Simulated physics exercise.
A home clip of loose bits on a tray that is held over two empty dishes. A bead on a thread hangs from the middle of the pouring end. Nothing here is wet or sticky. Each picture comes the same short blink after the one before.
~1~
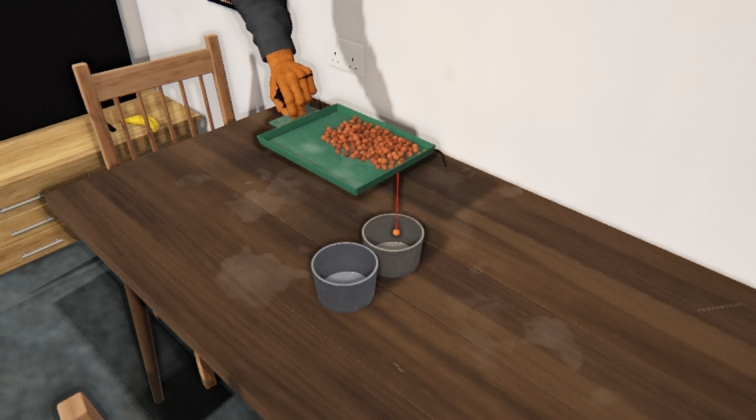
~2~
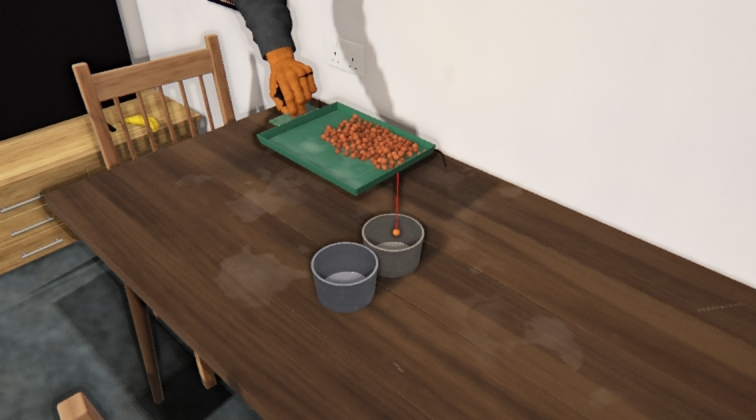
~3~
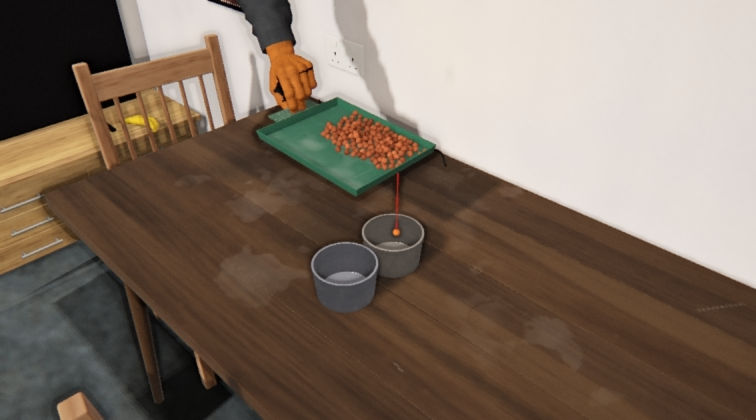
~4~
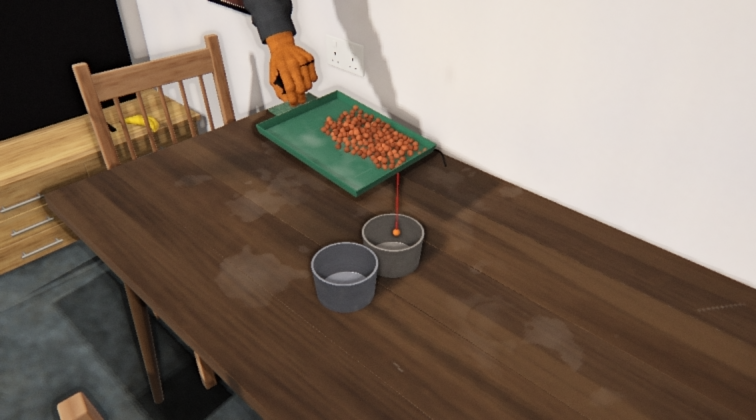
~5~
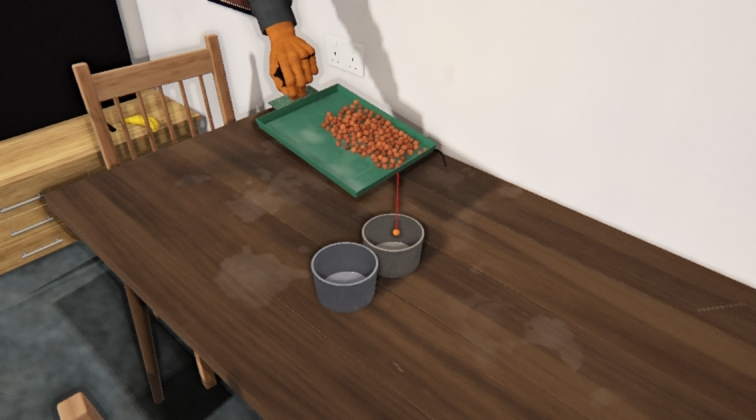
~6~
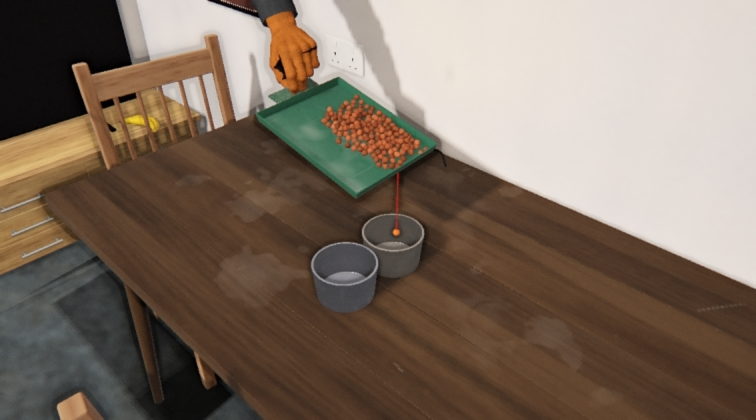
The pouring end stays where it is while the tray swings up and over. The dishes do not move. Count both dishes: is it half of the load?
Caught overall: Only the smaller part.
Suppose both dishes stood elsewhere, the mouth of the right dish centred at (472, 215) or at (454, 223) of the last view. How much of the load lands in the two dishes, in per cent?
Roughly 40 per cent, and 60 per cent.
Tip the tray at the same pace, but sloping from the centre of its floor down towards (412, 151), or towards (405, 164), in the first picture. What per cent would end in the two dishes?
Roughly 20 per cent, and 10 per cent.
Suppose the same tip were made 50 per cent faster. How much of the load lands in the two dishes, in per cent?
Roughly 20 in a hundred.
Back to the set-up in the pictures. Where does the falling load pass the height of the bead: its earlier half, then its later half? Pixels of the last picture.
First near (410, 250), later near (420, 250).
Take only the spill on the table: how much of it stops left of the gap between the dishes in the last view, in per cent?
It comes to 0 per cent or so.
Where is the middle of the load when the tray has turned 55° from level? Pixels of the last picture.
Near (390, 148).
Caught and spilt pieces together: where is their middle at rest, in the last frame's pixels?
Roughly at (414, 295).
Soon, tray tipped steeply; nearly all on the tray; a stray few in the air.
A while on, tray tipped right over; nearly all on the tray; a stray few outside both; a stray few in the air.
Towards the end, tray tipped past a quarter turn; a small part in the left dish; a stray few in the right dish; most outside both.
Finally, tray tipped past a quarter turn; a small part in the left dish; a stray few in the right dish; most outside both.
